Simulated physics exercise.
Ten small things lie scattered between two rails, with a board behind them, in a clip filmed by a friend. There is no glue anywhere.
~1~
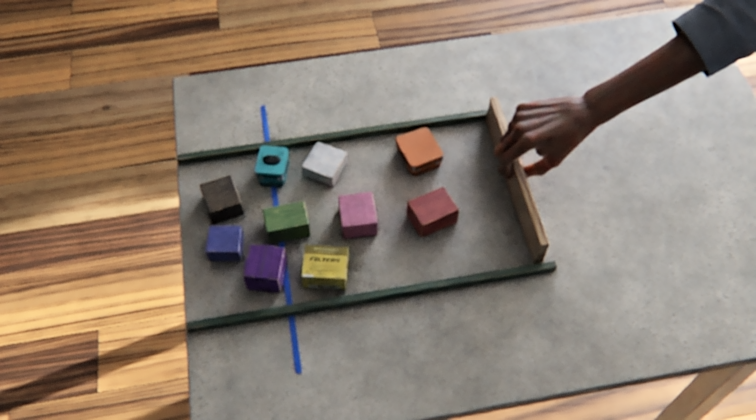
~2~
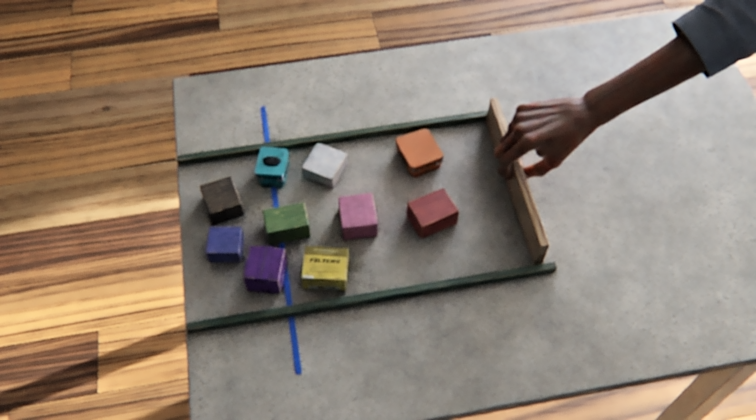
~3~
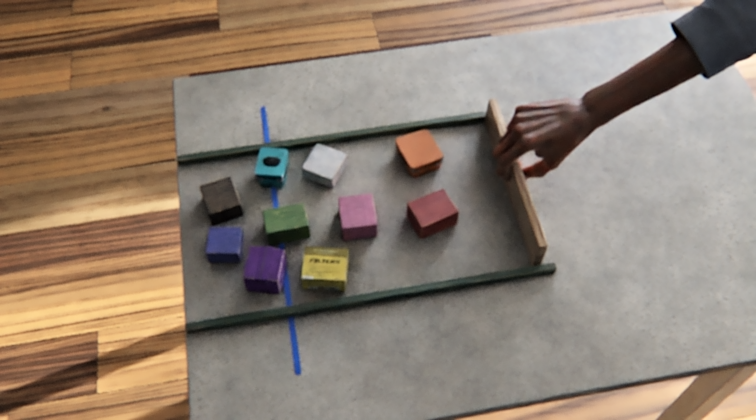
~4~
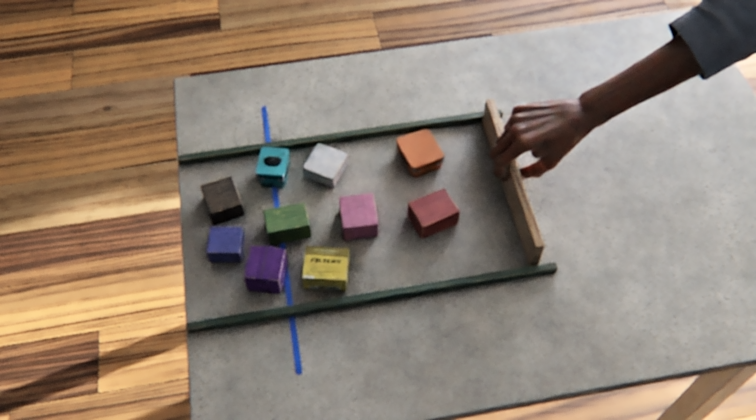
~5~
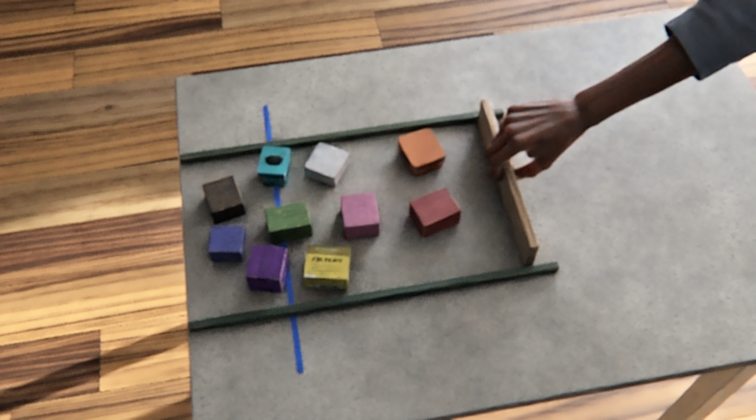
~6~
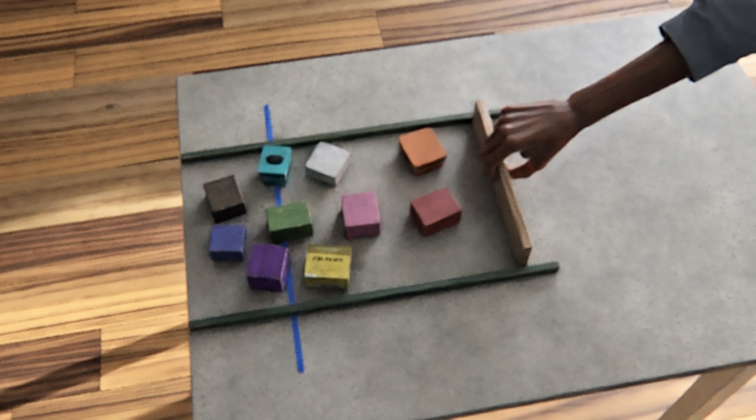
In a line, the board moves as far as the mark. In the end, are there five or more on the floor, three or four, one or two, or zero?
There are one or two on the floor.
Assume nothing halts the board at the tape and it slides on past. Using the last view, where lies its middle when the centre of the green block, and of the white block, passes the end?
Green block over the end: About (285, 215). White block over the end: About (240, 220).
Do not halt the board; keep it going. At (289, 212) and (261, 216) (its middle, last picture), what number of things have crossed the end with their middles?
Past the end counts: 2 / 4.
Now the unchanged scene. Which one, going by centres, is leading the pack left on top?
Foremost one: Green block.
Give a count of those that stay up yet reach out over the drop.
The tally is 2.
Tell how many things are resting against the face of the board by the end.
3 in contact.
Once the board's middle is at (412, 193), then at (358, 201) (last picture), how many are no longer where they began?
Tally at point one: 3; at point two: 7.
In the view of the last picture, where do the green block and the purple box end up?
Result: One at about (183, 240), the other at about (225, 276).
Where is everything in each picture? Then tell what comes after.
The first frame shows blue block (225, 244); black block (222, 199); purple box (266, 269); board (515, 177); tape (279, 225).
The second frame shows black block (222, 200); pink block (358, 216).
The third frame shows purple box (265, 270); turquoise case (273, 168).
The fourth frame shows blue block (226, 245); board (511, 179).
The fifth frame shows black block (224, 199); red block (435, 212).
The sixth frame shows blue block (228, 243); black block (225, 199); purple box (268, 268); board (500, 180); tape (282, 224).
Early on, none off yet; blue block at rest near (228, 243); black block at rest near (225, 199); purple box at rest near (268, 268).
A while later, none off yet; blue block travelled a little near (215, 247); black block at rest near (225, 199); purple box at rest near (268, 268).
Finally, the number that fall off is one or two; lost, black block and blue block.
